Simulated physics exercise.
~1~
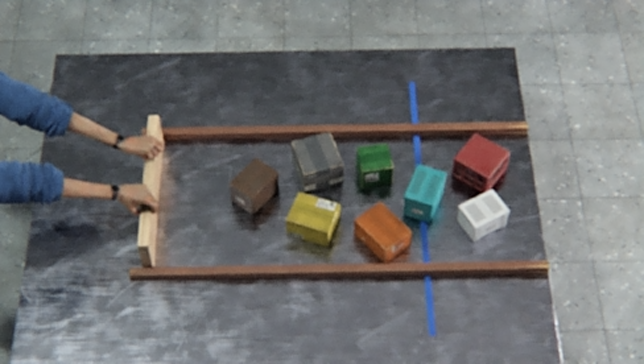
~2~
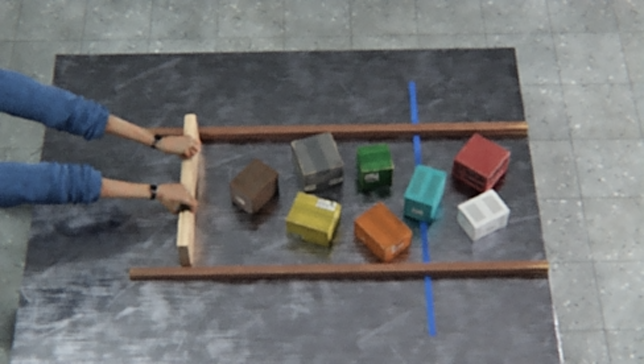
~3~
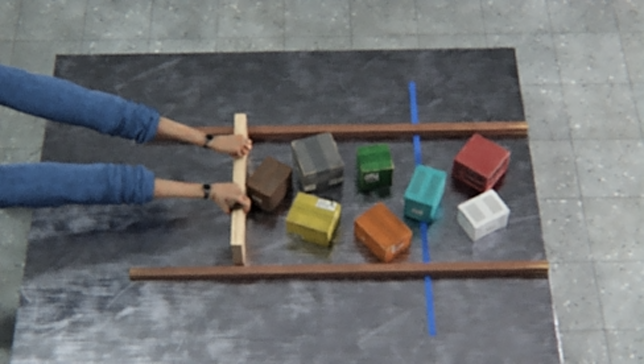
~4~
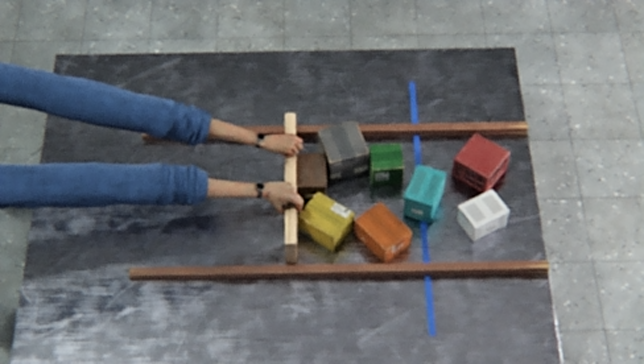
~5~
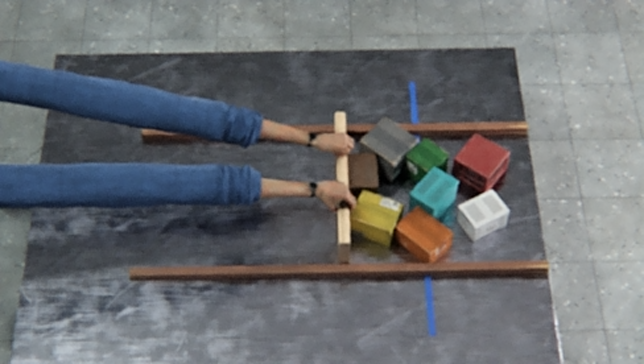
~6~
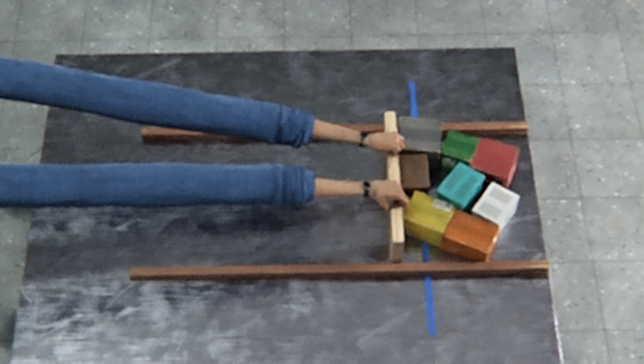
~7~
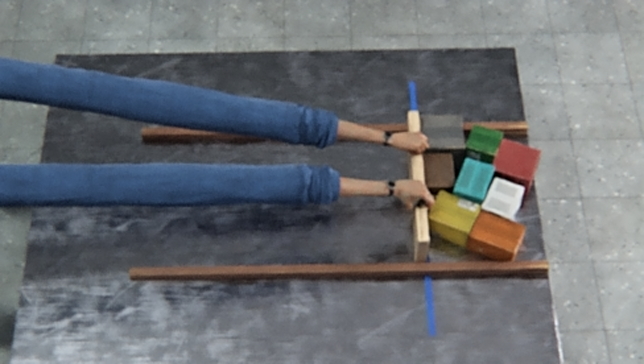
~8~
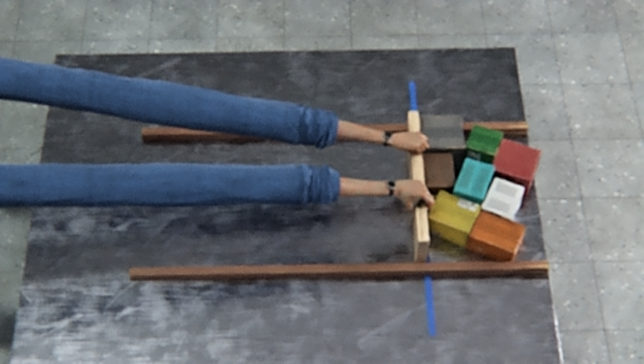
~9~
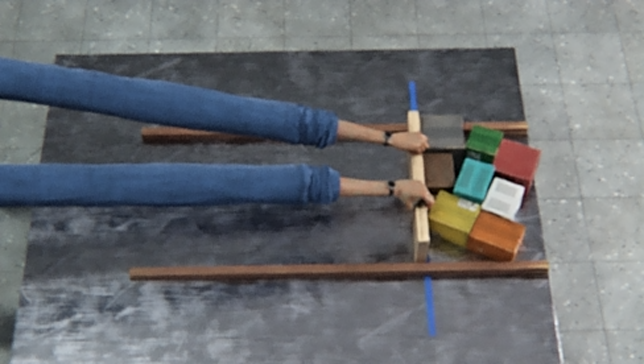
Two hands sliding a plank right between battens, bunching eight coloured parcels together, then stopping at blue tape with none fallen off.
